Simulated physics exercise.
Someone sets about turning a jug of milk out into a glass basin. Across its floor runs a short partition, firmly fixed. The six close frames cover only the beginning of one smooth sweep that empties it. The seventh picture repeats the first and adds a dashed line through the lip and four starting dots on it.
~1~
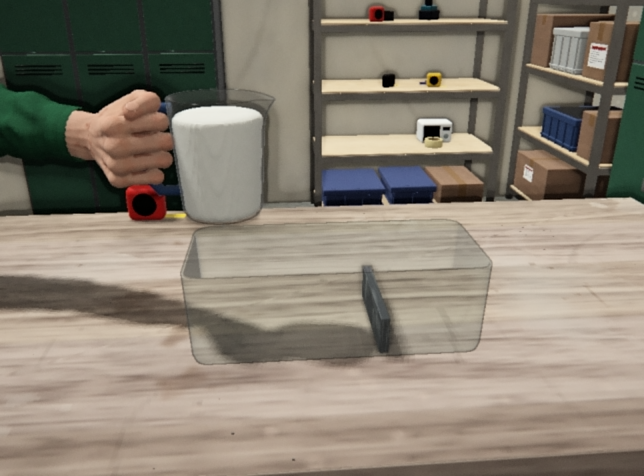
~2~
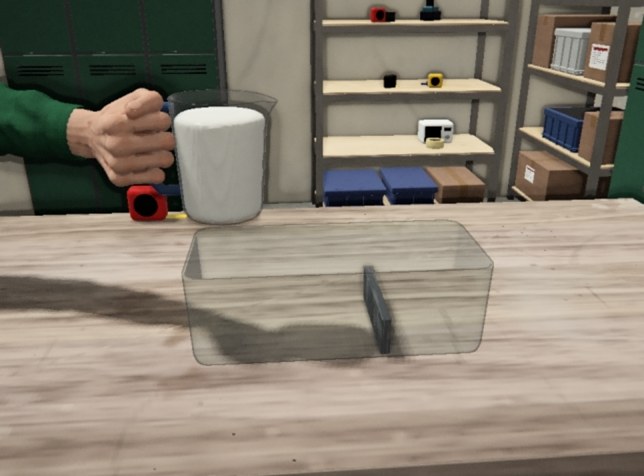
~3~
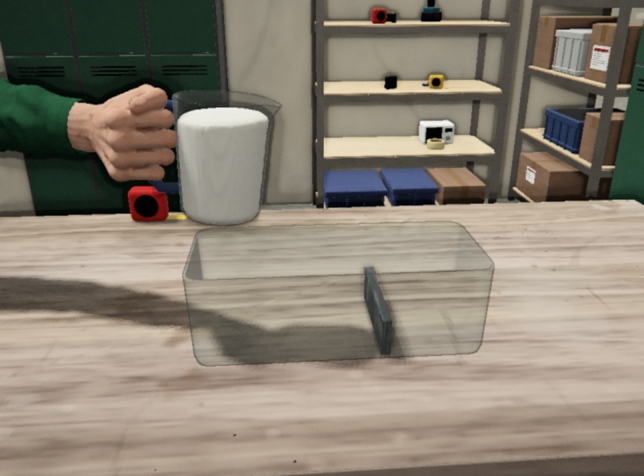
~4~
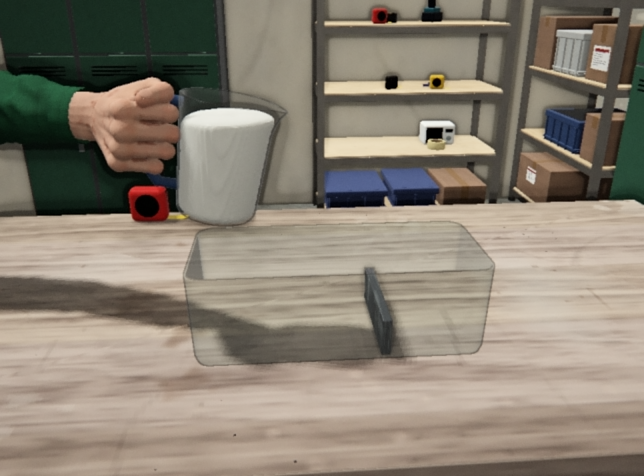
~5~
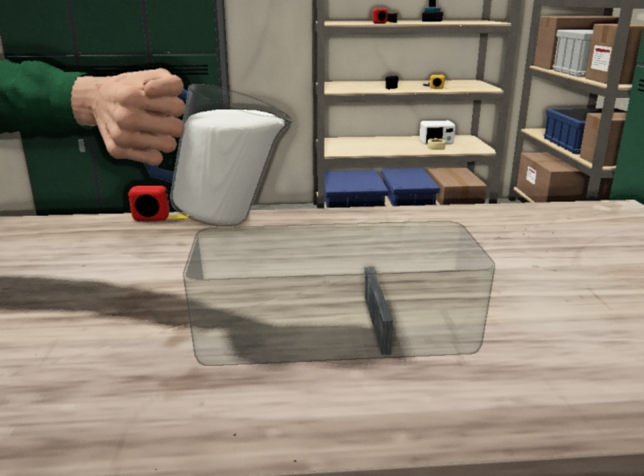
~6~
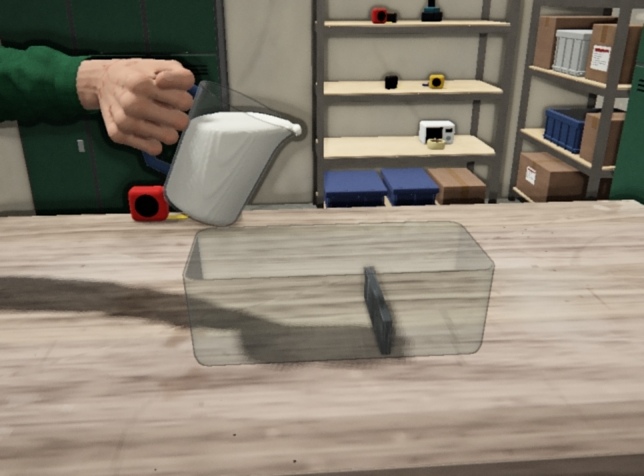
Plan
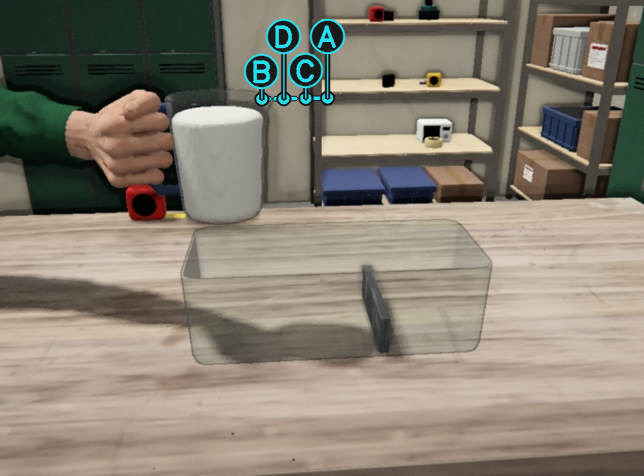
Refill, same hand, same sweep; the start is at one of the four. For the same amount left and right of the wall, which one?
The best place is C.
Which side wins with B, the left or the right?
The left side.
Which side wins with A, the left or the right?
More ends on the right.
On the marked copy, A at (327, 98); B at (261, 99); C at (305, 98); D at (283, 98).
With A, about 10 % ends left of the wall and 89 % right of it.
With B, about 94 % ends left of the wall and 4 % right of it.
With C, about 47 % ends left of the wall and 53 % right of it.
With D, about 91 % ends left of the wall and 8 % right of it.
